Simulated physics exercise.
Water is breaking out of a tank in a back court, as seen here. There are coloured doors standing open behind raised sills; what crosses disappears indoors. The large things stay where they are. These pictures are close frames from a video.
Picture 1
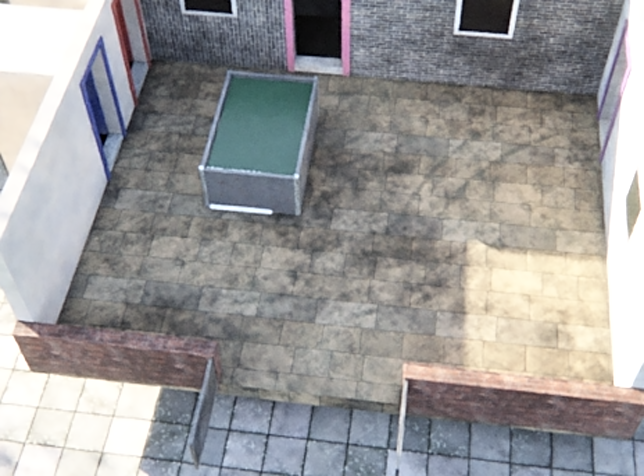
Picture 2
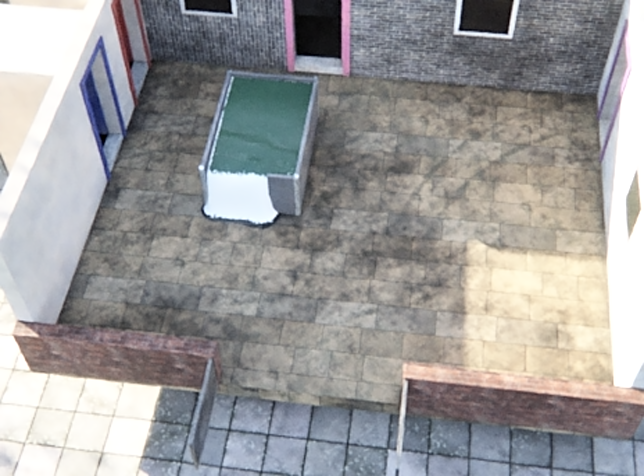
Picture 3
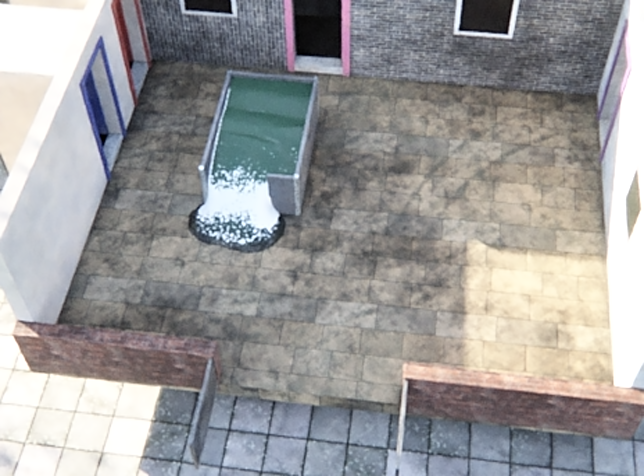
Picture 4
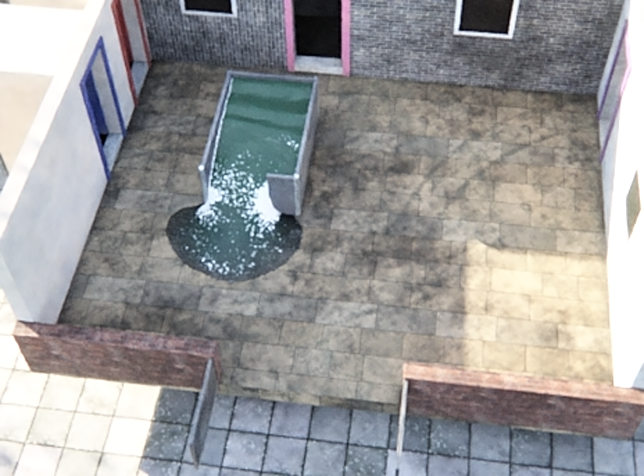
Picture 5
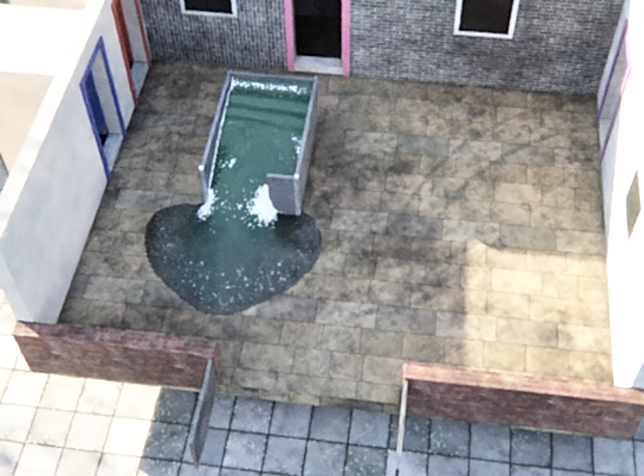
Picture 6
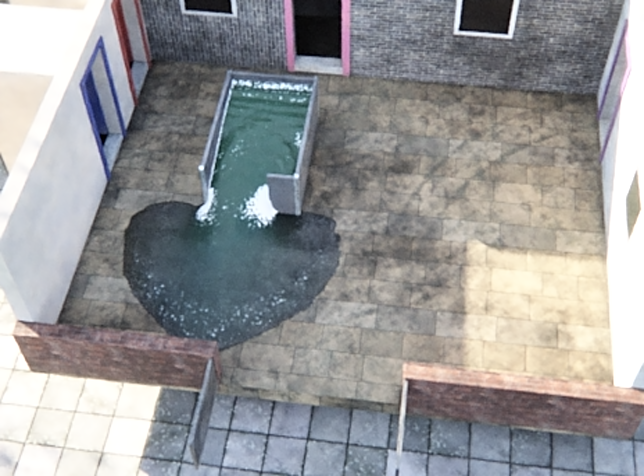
In this clip, green water in a grey tank pours through a gap at its near end in a walled, paved court, foaming white, then spreads forward and sideways in a widening dark pool towards the low brick wall.
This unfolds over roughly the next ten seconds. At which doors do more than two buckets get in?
In order: Red door: Two buckets at most. Pink door: Two buckets at most. Purple door: Two buckets at most. Blue door: Two buckets at most.
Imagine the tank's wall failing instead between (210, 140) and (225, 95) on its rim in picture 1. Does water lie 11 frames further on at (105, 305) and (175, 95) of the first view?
In the order asked, I get drenched for the first and drenched for the second.
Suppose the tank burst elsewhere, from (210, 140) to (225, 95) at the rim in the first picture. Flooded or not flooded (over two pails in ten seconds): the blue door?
The blue door exceeds the limit.
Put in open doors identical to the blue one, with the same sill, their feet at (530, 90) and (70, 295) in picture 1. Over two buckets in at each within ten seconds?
Falls short; exceeds the limit.
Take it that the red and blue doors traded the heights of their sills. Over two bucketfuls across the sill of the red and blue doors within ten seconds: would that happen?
So, one at a time, the red door never reaches the limit while the blue door never reaches the limit.
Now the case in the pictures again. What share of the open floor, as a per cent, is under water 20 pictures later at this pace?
I'd say close to 25 per cent.
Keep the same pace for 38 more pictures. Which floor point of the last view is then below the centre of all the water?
Centre of mass: Roughly (217, 233).
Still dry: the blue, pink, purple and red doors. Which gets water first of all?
The answer here is the blue door.
A moment on, water covers 25 % of the floor; the red door not reached, the pink door not reached, the purple door not reached, the blue door not reached.
Next, water covers 25 % of the floor; the red door not reached, the pink door not reached, the purple door not reached, the blue door not reached.
Then, water covers 25 % of the floor; the red door not reached, the pink door not reached, the purple door not reached, the blue door not reached.
Later, water covers 45 % of the floor; the red door wet at the sill, nothing in, the pink door not reached, the purple door not reached, the blue door wet at the sill, nothing in.
In the end, water covers 65 % of the floor; the red door wet at the sill, nothing in, the pink door wet at the sill, nothing in, the purple door not reached, the blue door wet at the sill, nothing in.
